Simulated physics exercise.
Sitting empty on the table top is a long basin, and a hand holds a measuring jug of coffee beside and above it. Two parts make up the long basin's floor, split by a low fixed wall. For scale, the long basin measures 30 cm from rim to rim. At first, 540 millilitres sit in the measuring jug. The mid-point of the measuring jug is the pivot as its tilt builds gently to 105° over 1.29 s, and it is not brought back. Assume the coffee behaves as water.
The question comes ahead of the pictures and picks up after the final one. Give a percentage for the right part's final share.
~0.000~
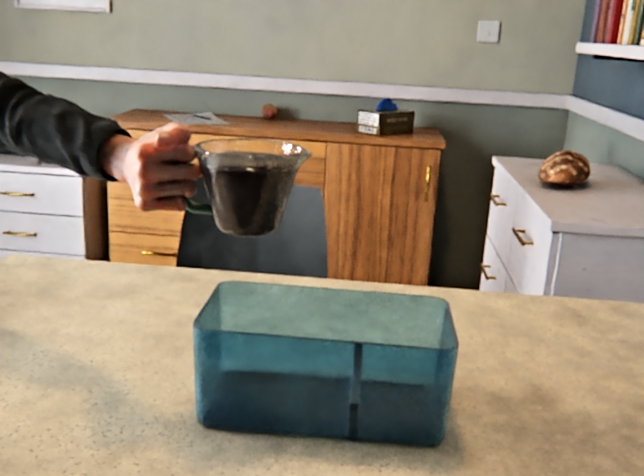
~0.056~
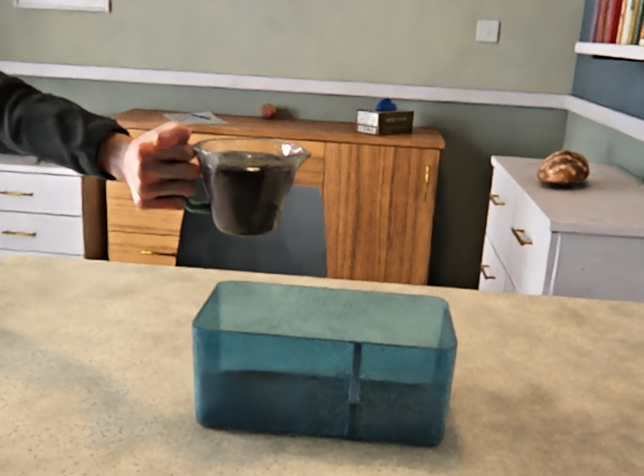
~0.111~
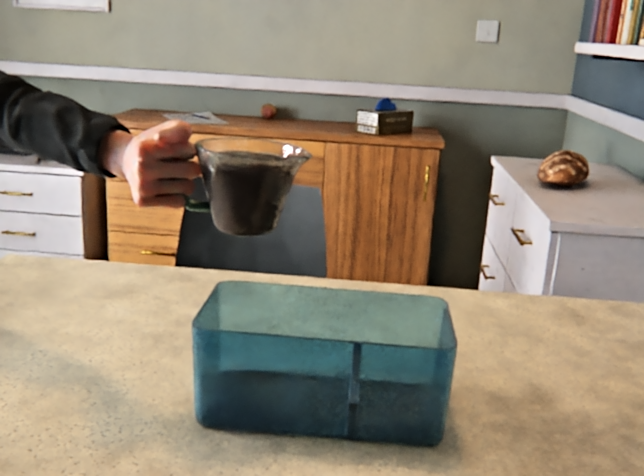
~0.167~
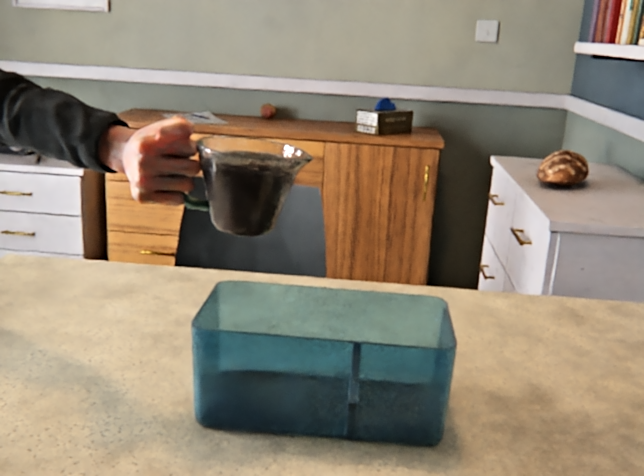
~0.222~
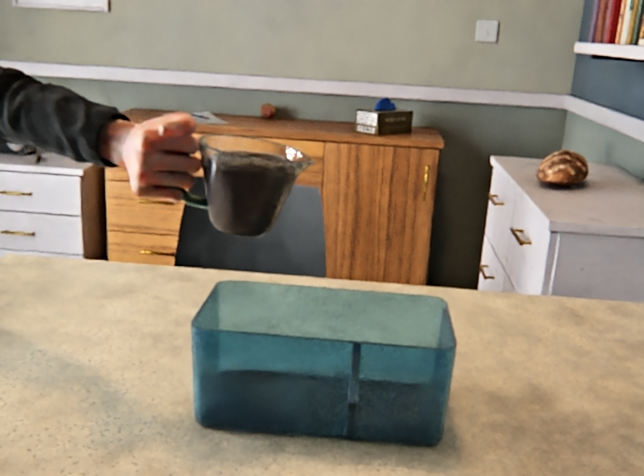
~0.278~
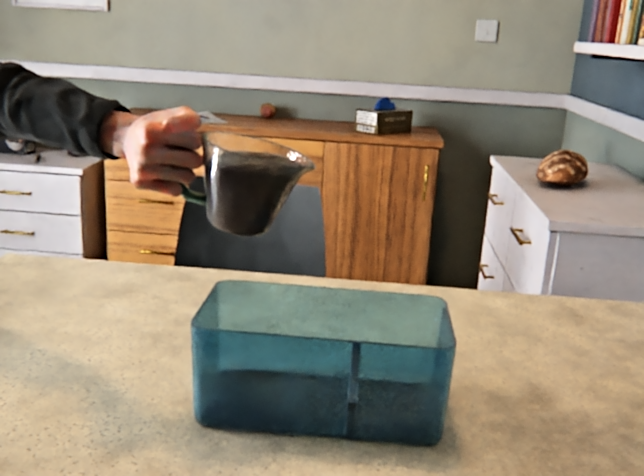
My figure is 48 %.
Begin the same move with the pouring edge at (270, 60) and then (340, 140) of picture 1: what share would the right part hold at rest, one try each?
10 and 80 %.
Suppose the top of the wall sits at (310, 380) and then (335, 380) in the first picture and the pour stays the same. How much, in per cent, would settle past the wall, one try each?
Around 90 and 80 percent, in that order.
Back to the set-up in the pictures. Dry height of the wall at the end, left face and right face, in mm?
Looks like roughly 36 mm on the left and roughly 30 mm on the right.
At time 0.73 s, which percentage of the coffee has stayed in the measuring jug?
I reckon about 62 in a hundred is still held.
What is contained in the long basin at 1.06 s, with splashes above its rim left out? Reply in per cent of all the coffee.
Roughly 82 %.
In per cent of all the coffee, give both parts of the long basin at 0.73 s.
Left side near 3, right side near 10.
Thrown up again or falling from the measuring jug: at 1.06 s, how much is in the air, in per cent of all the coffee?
10 per cent or so.
After 0.73 s the tilt is 64° and 62 per cent is still to pour, 3 is left of the wall and 11 right of it.
After 1.06 s the tilt is 97° and 7 per cent is still to pour, 34 is left of the wall and 48 right of it.
After 1.41 s the tilt is 105° and 0 per cent is still to pour, 51 is left of the wall and 48 right of it.
After 1.79 s the tilt is 105° and 0 per cent is still to pour, 51 is left of the wall and 48 right of it.
In the end 51 per cent lies left of the wall, 48 right of it and 0 outside.
